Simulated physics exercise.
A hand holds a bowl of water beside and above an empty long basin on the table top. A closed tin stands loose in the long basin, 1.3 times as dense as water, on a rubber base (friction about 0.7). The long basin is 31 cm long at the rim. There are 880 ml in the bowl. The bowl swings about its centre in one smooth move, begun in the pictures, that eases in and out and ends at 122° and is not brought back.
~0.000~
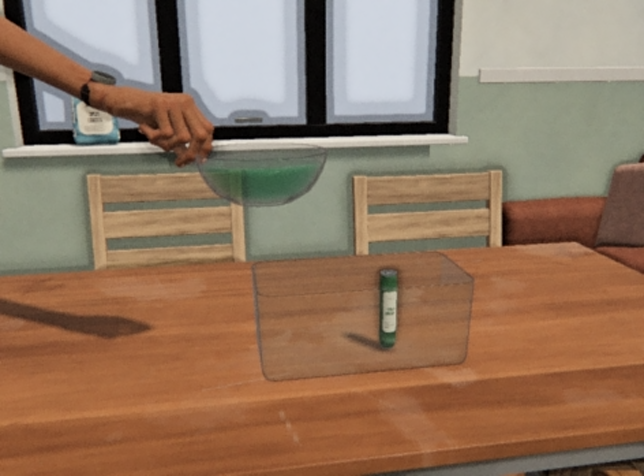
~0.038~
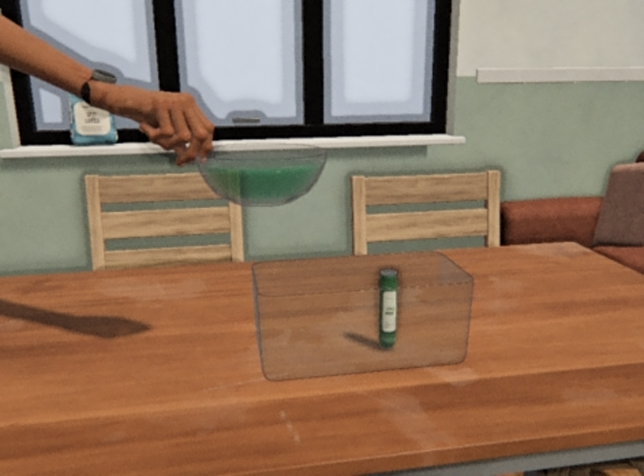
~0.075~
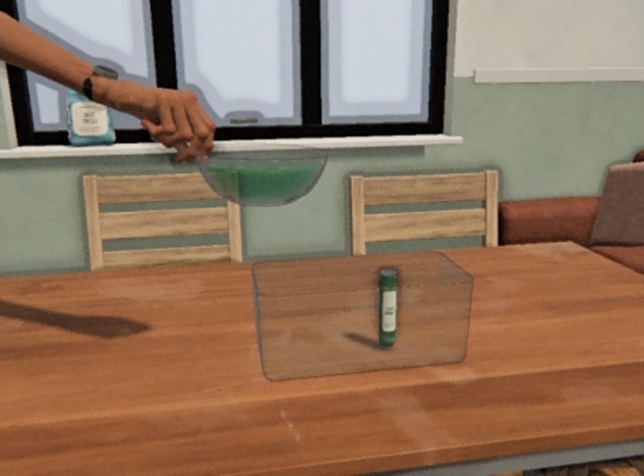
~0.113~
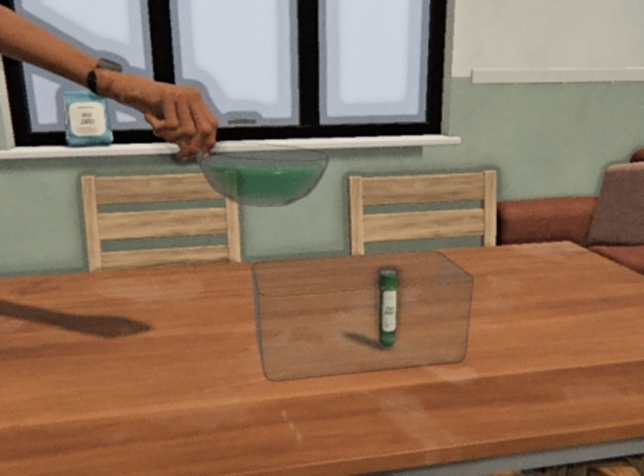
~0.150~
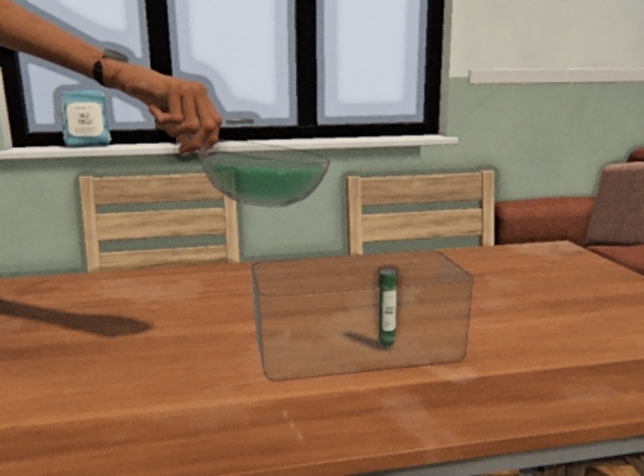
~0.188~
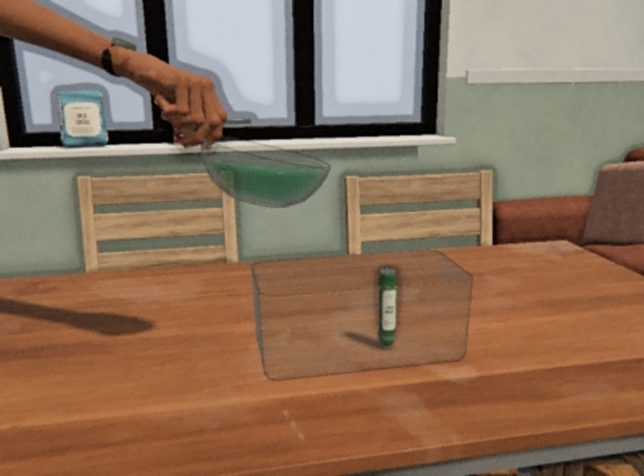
Hand tilting a clear bowl of green liquid slightly rightward above a wooden table, beside a transparent basin holding a small green tube.
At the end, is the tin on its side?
The tin topples.
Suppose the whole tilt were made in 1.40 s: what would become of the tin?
The tin stays up.
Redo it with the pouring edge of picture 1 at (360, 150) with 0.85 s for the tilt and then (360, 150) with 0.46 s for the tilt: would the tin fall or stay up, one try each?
First it keeps standing; then it topples.
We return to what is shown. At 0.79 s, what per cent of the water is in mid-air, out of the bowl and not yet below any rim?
Some 1 per cent.
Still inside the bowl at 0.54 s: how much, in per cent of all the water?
Some 14 per cent.
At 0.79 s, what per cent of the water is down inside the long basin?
About 98 per cent.
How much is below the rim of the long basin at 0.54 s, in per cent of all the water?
Some 34 per cent.
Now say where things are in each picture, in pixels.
In the first picture, it leans 0°; its right rim is at (326, 150); the water meets the walls at (199, 163) and (321, 159); the long basin's rim runs from (255, 280) to (457, 267); the tin's top is at (389, 276).
In the second picture, it leans 1°; its right rim is at (326, 151); the water meets the walls at (199, 163) and (321, 160).
In the third picture, it leans 2°; its right rim is at (326, 153); the water meets the walls at (200, 162) and (322, 161).
In the fourth picture, it leans 5°; its right rim is at (327, 156); the water meets the walls at (202, 161) and (323, 163).
In the fifth picture, it leans 9°; its right rim is at (328, 161); the water meets the walls at (204, 159) and (324, 164).
In the sixth picture, it leans 14°; its right rim is at (329, 166); the water meets the walls at (205, 159) and (326, 165).
Then, 0.54 s in, the tilt is 86° and 14 per cent is still to pour; the tin stands where it began.
Then, 0.79 s in, the tilt is 121° and 0 per cent is still to pour; the tin stands 1 cm from where it began.
Then, 1.06 s in, the tilt is 122° and 0 per cent is still to pour; the tin leans 49°.
Then, 1.35 s in, the tilt is 122° and 0 per cent is still to pour; the tin lies on its side.
Finally, the tin lies on its side.
